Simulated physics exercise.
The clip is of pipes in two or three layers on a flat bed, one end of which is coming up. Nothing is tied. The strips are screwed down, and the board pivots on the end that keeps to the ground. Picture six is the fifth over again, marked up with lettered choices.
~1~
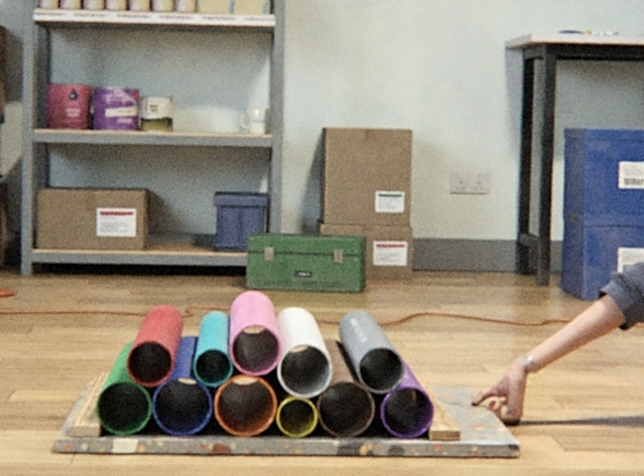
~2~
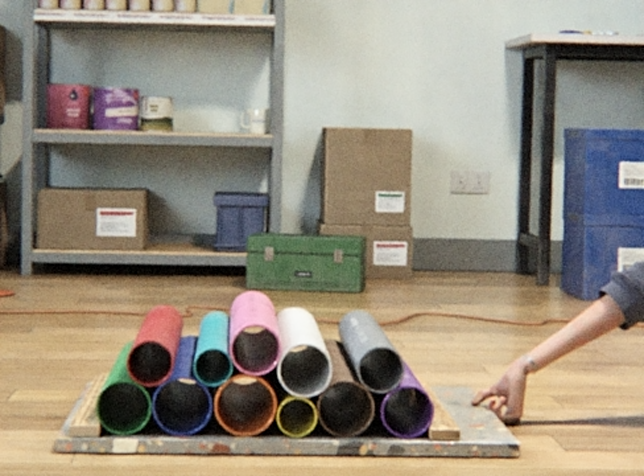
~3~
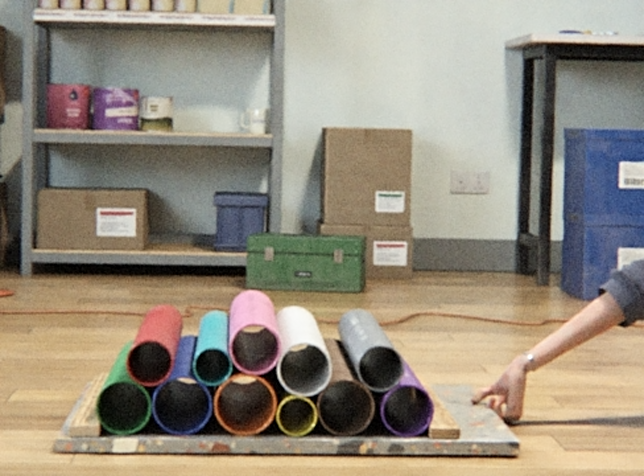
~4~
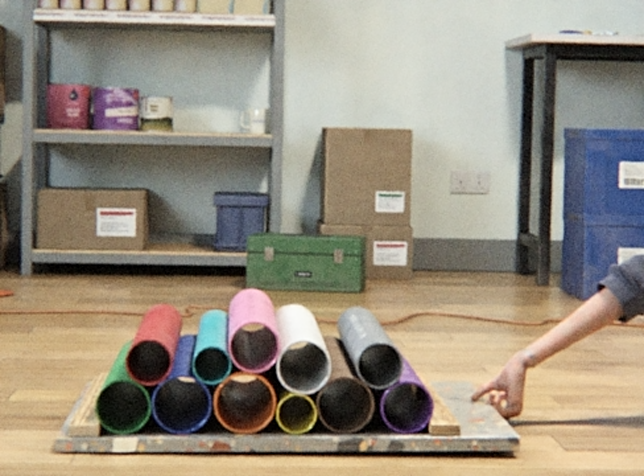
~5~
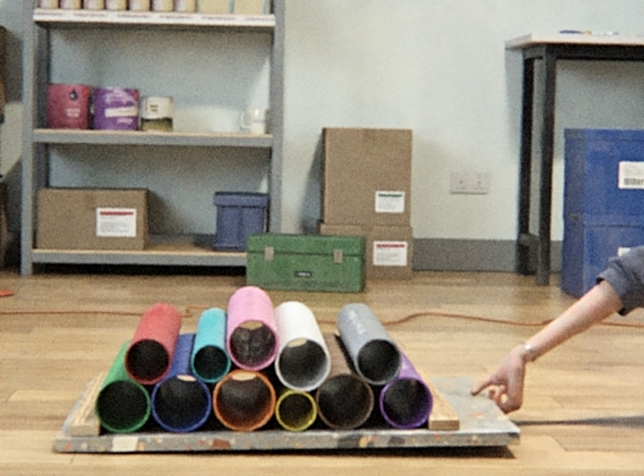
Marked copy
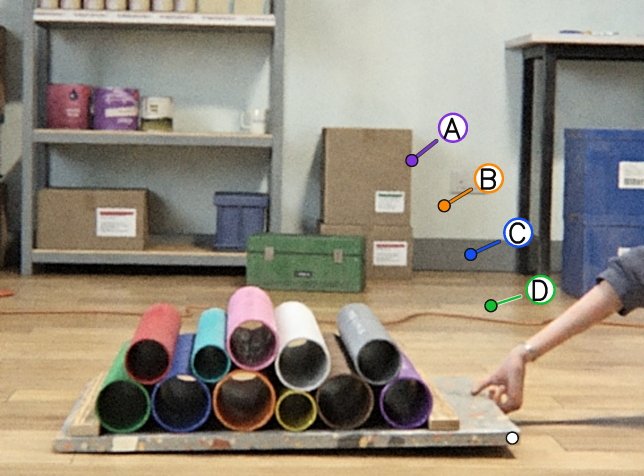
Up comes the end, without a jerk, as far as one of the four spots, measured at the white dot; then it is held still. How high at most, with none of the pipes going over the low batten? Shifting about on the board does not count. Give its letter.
Up to D.
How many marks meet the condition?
One of the four.
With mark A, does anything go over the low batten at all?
Yes, at A.
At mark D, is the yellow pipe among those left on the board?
The yellow pipe: Yes.
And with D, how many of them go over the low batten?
The count is none.
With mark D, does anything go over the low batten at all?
No, at D.
On the marked copy, A at (412, 161); B at (444, 206); C at (471, 254); D at (491, 306); the white dot at (512, 438).
Taking D. A third of the way, board at 14°.
Two thirds of the way, board at 19°.
When it is over, board at 19°, none over the low batten.
As for the rest, A eleven over the low batten; B eleven over the low batten; C three over the low batten (turquoise, red, pink).
